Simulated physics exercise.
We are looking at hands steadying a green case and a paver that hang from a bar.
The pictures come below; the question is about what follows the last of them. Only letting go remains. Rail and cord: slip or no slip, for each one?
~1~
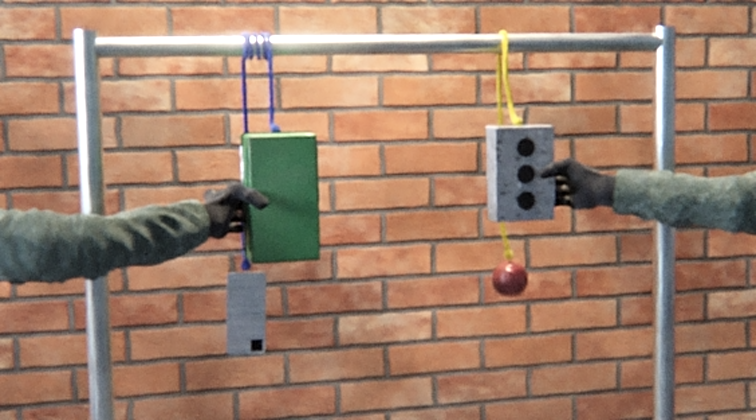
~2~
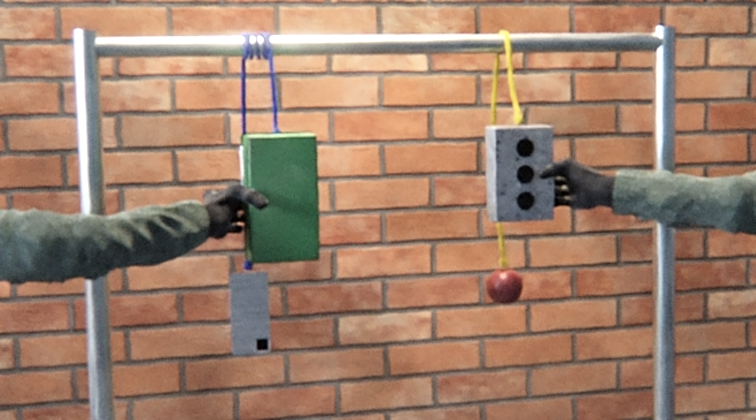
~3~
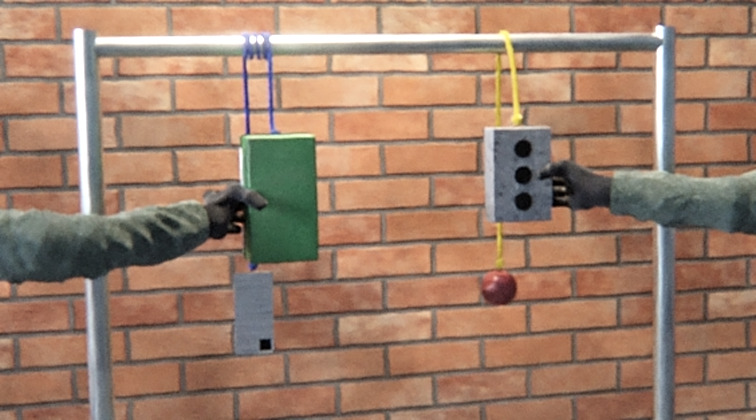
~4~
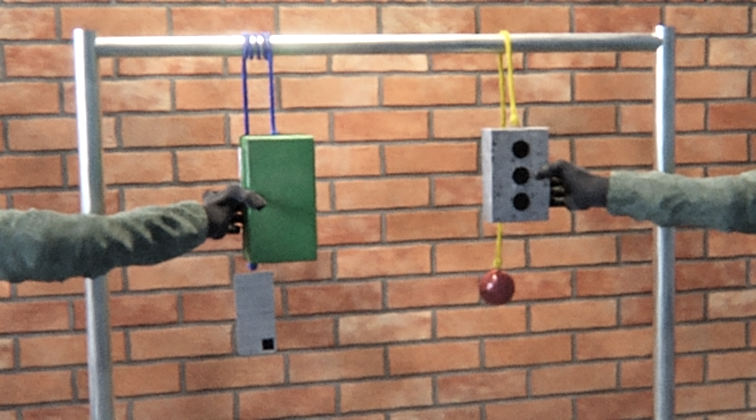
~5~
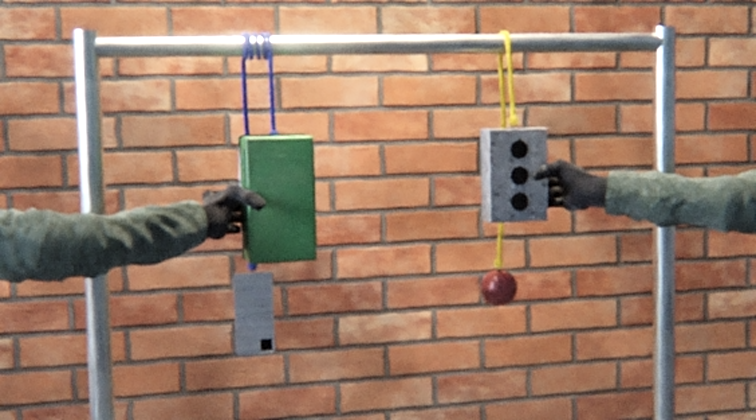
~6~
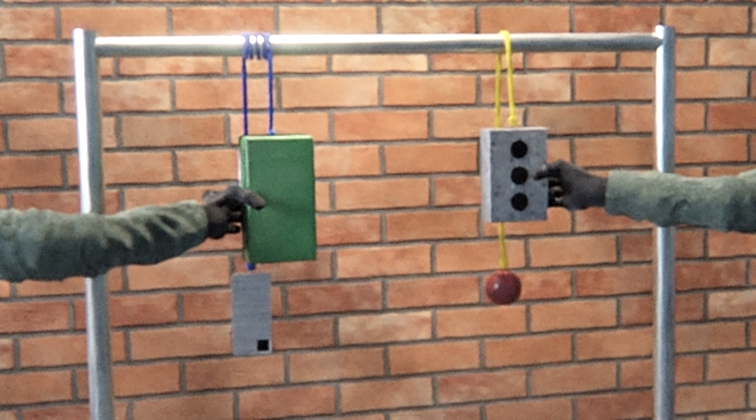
The green case remains aloft, the paver descends.
Then, 0.40 s after the last picture, green case hanging near (273, 204); paver dropping near (513, 325).
Then, 0.72 s after the last picture, green case hanging near (269, 205); paver on the floor.
At rest, green case hanging near (272, 203); paver on the floor. The green case is held and the paver pulls its rope through.
